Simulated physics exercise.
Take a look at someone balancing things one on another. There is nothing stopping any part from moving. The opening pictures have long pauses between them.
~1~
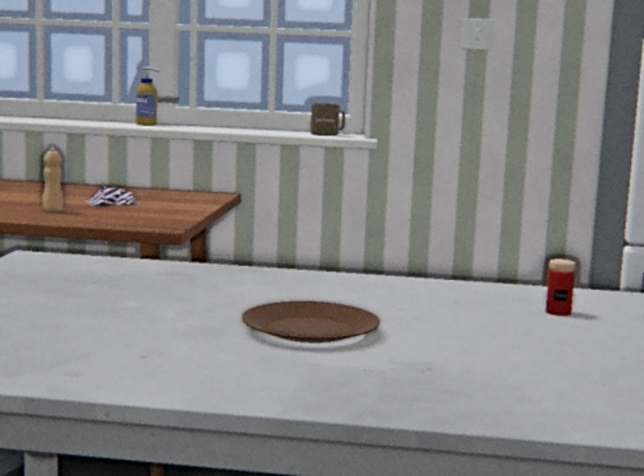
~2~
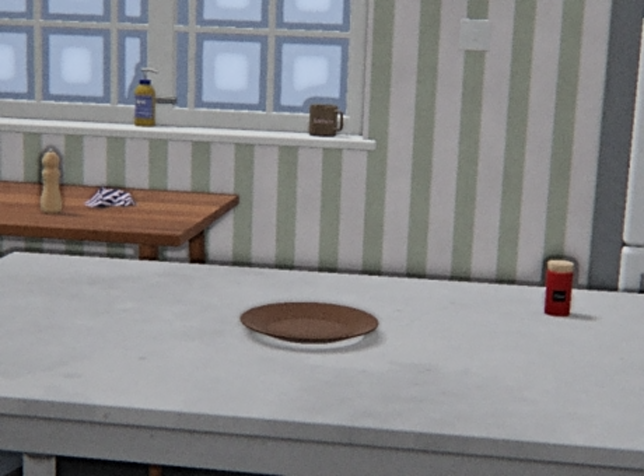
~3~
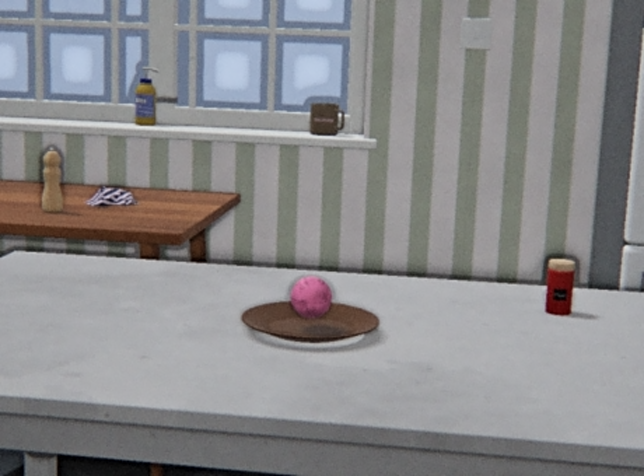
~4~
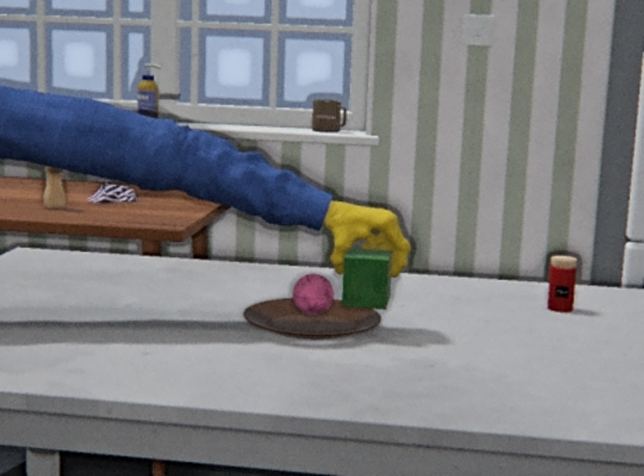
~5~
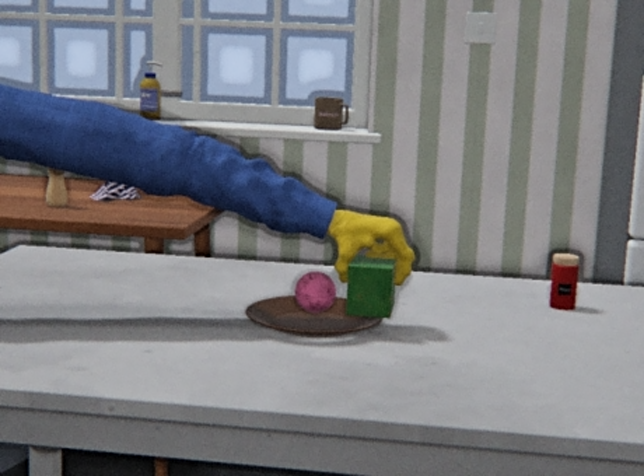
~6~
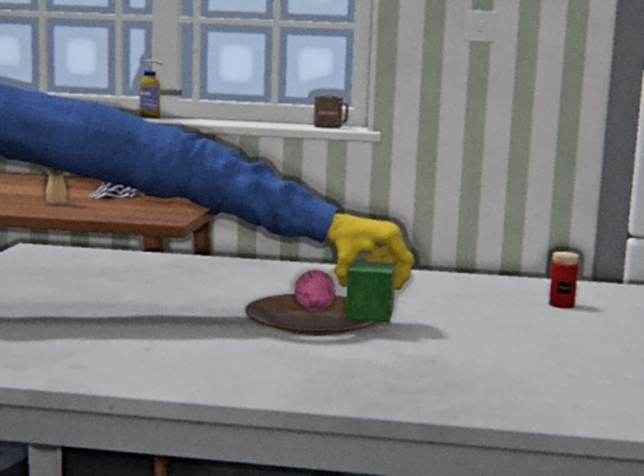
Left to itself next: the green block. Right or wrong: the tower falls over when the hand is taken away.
Wrong.
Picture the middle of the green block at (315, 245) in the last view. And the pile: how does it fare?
In the end the pile crashes down.
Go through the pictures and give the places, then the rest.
In the first picture, the last thing is not in view yet.
In the second picture, the last thing is not in view yet; red shaker (559, 289).
In the third picture, the last thing is not in view yet; brown plate (310, 324).
In the fourth picture, still above its spot; green block (368, 277); pink ball (313, 294).
In the fifth picture, still above its spot; green block (372, 286); red shaker (564, 282).
In the sixth picture, in place under the hand; green block (371, 290); brown plate (314, 317).
Then, 0.60 s after the last picture, nothing has stirred.
Then, 1.60 s after the last picture, green block resting near (371, 291).
At rest, all 4 in place. Seen from the same camera at the end, green block near (371, 291). The pile holds.
